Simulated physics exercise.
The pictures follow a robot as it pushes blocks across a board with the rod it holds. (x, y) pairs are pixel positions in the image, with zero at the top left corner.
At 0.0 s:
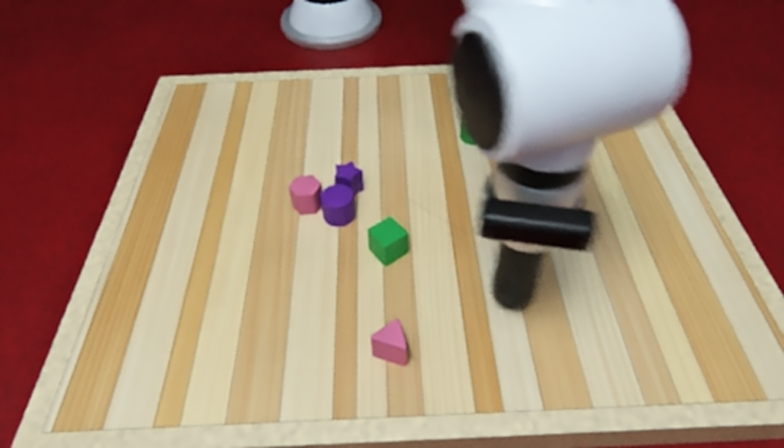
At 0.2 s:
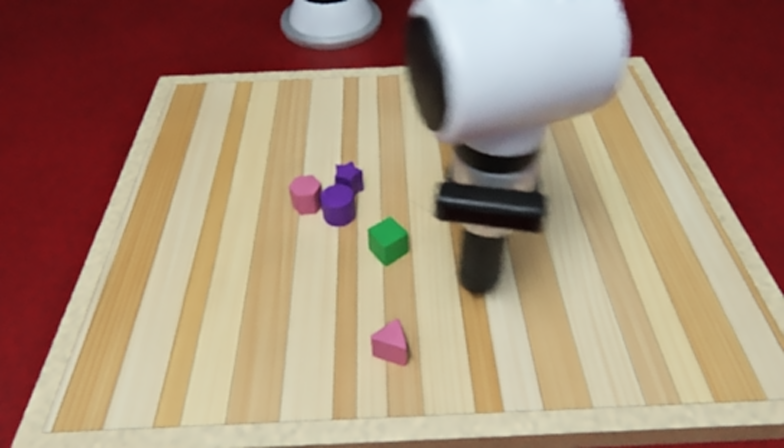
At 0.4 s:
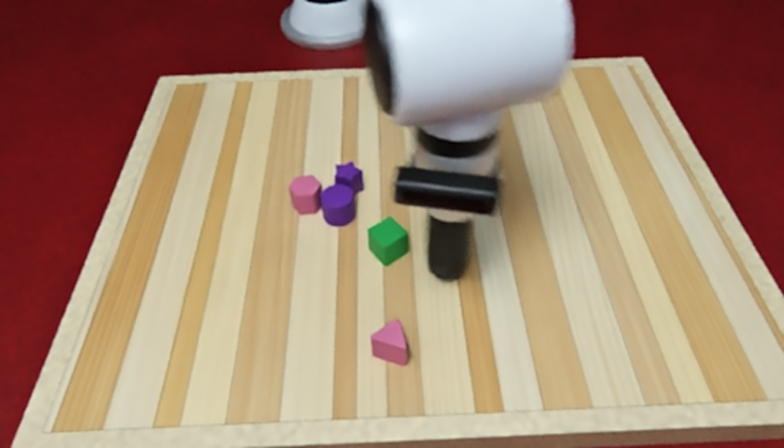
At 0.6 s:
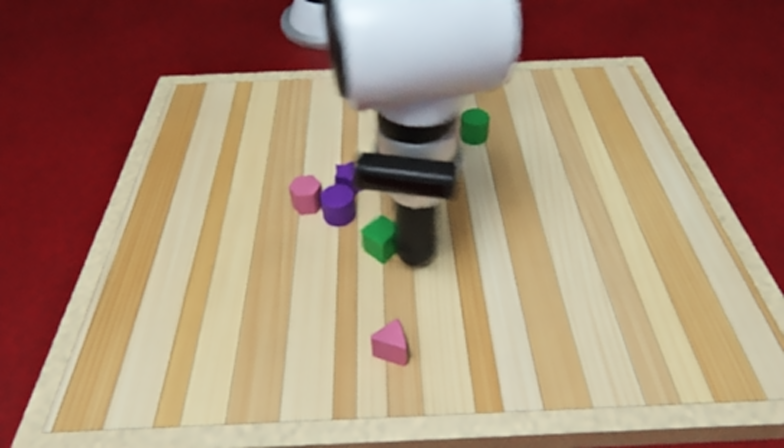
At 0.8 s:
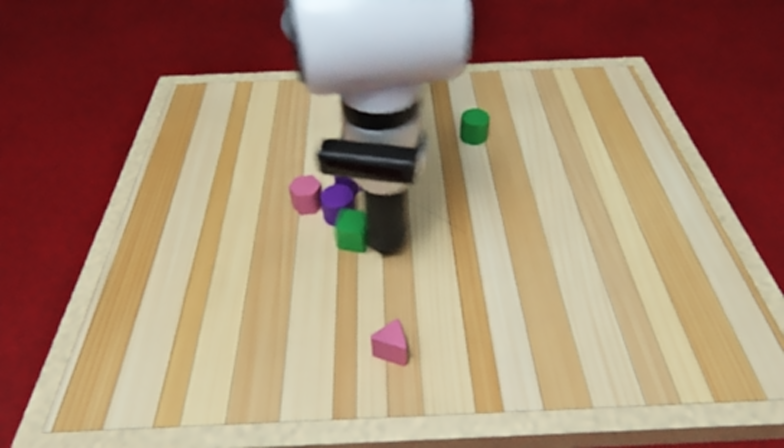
To begin with, a robot arm holds a dark rod to the right of a green cube on a striped wooden board, with purple and pink blocks nearby. The arm sweeps left toward the cube, then pushes it left and slightly up beside the purple round block.
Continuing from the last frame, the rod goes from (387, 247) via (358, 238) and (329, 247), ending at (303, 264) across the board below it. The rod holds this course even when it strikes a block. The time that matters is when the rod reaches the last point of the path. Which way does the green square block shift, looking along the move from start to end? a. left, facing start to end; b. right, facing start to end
My pick is b.
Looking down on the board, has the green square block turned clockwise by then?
Final answer: Yes.
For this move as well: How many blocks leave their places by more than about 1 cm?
Just one will move.
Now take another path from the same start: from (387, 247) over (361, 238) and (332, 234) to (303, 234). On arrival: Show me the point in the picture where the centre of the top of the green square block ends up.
Around (264, 215).
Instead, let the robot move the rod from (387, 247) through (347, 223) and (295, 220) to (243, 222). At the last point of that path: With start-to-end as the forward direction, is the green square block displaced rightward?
The answer is no.
What follows on the original path. Halfway along, rod at (341, 231); purple round block at (335, 193); green square block at (306, 216).
At the end, rod at (301, 256); pink hexagonal block unmoved; purple round block at (335, 193); green square block at (291, 217), turned 30° clockwise.
